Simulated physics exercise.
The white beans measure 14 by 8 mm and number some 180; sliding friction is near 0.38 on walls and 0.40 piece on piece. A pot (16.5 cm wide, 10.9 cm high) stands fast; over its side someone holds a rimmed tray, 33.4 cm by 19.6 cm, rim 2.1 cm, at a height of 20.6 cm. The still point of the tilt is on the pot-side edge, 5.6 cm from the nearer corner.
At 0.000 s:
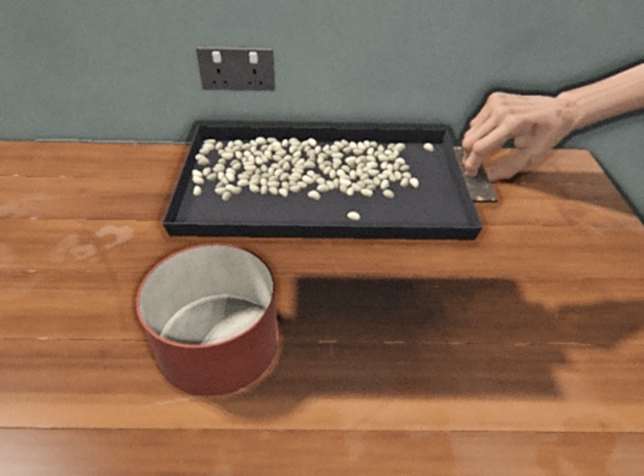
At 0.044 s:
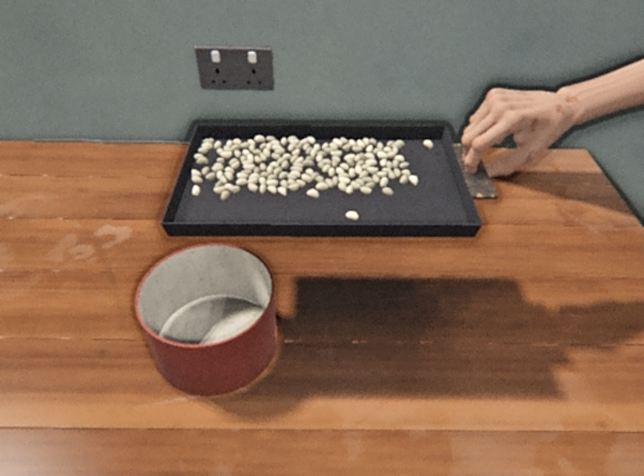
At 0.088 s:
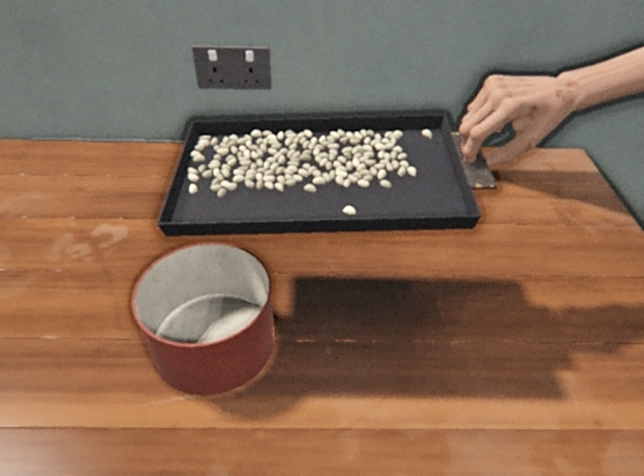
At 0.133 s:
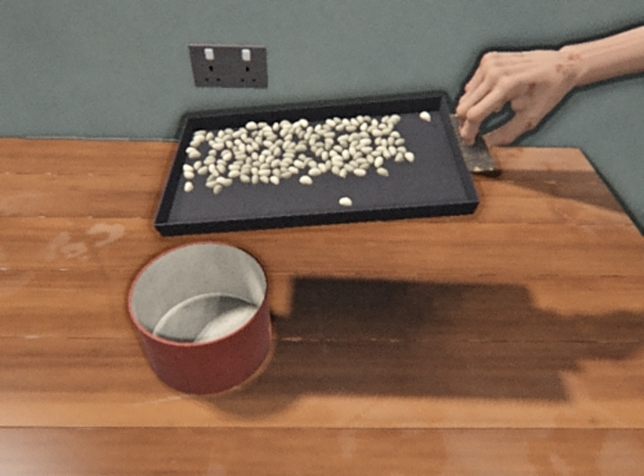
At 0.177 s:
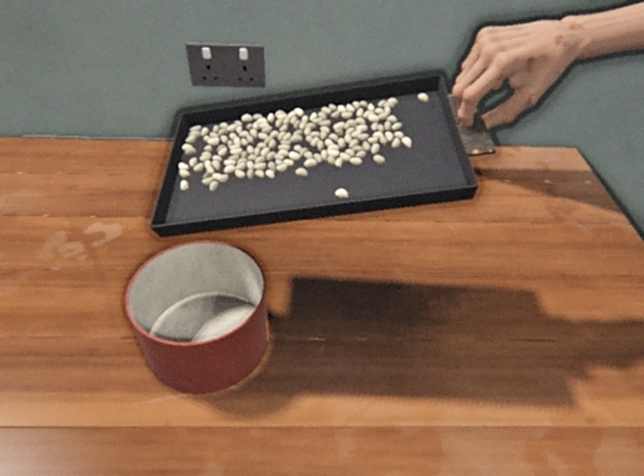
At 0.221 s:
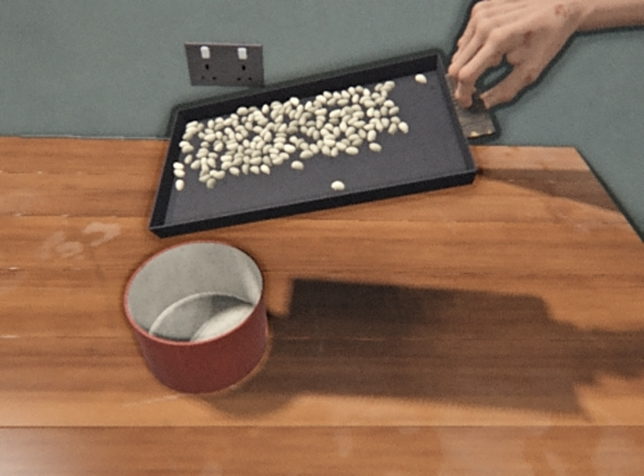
Black tray of white beans tilting as a hand raises its right end, beside a red pot on a wooden table.
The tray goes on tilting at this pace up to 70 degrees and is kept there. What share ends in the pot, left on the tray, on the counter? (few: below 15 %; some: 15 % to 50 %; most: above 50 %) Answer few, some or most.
Pot: Some, tray: Some, counter: Some.
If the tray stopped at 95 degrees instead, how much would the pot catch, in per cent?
Then about 65 per cent.
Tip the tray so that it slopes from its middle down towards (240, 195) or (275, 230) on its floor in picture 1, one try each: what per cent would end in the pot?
Some 10 and 65 per cent.
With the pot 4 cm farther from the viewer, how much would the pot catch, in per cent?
Then about 20 per cent.
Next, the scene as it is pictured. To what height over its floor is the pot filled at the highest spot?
Roughly 1.0 cm.
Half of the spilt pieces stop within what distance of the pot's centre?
Some 26 cm.
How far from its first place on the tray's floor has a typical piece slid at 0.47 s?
About 4 cm.
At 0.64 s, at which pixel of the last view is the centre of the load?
At about (168, 189).
After 0.47 s, tilt 44 degrees; the tray holds 100 %, the pot 0 %.
After 0.64 s, tilt 62 degrees; the tray holds 100 %, the pot 0 %.
After 0.92 s, tilt 70 degrees; the tray holds 45 %, the pot 20 %.
At rest (2.3 s), pot 30 %, tray 35 %, counter 35 %.
